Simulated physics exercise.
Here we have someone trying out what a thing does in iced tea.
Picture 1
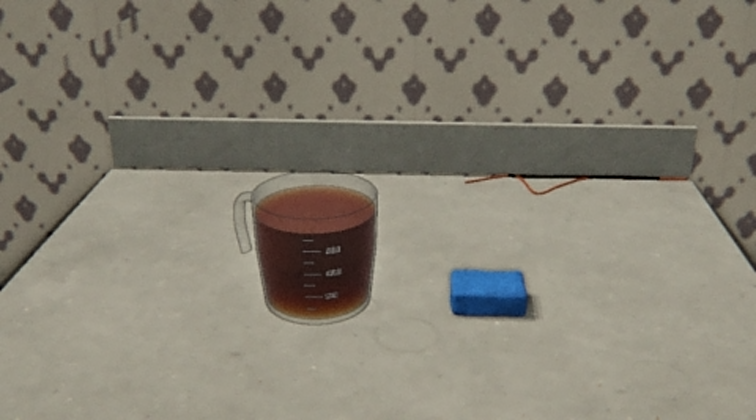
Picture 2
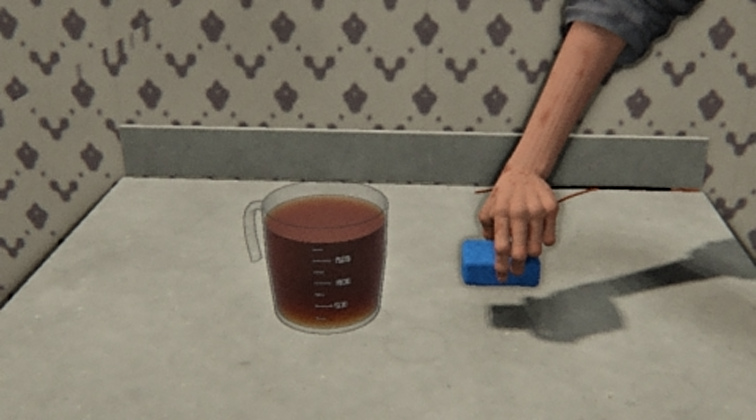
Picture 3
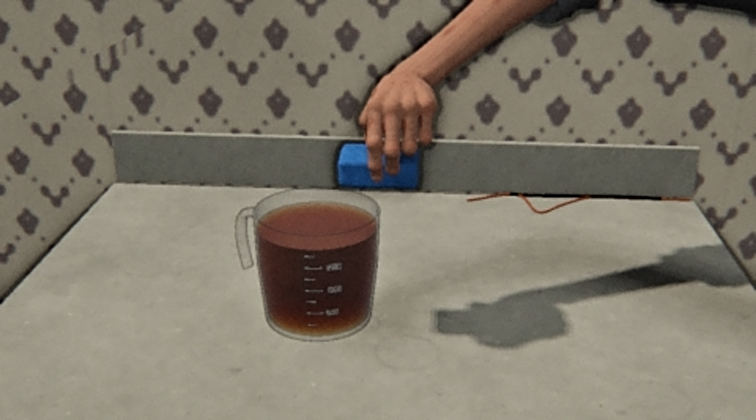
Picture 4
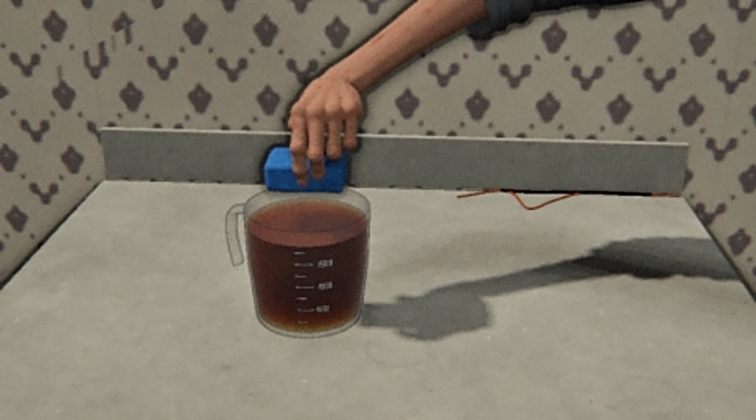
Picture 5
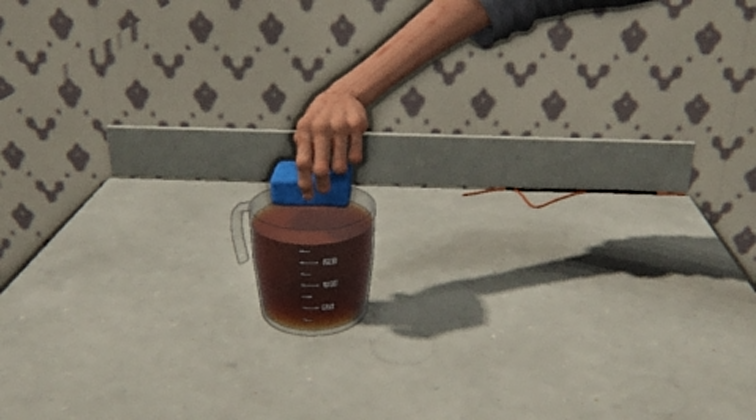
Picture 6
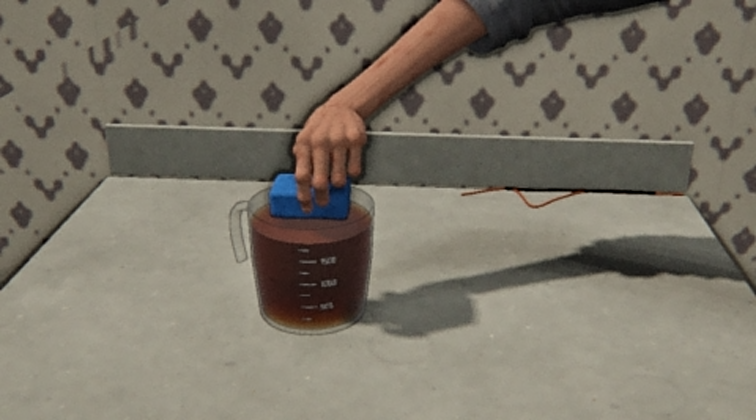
A hand picked up the blue sponge from the right side of the counter, lifted it left over the nearly full jug of iced tea, then lowered it to just above the surface.
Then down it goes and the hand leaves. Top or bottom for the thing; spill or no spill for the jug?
Well, it keeps afloat, and as for the jug, it copes fine.
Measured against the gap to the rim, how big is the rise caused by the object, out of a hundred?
I'd say somewhere close to 10 percent.
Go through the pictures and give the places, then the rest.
In the first picture, the sponge lies on the top at (488, 293); jug (316, 244) nearly full.
In the second picture, a hand picks up the sponge at (500, 263); jug nearly full, surface at (325, 218).
In the third picture, the sponge is carried over at (378, 166); jug (318, 261) nearly full.
In the fourth picture, the sponge is above the jug at (306, 170); jug nearly full, surface at (308, 222).
In the fifth picture, the sponge comes down at (312, 184); jug (313, 256) nearly full.
In the sixth picture, the sponge is just over the surface at (311, 196); jug nearly full, surface at (311, 219).
Soon after, the sponge enters the iced tea; the jug is nearly full.
Later, the sponge comes up again; the jug is nearly full.
In the end, the sponge floats; the jug is nearly full; nothing is spilt.
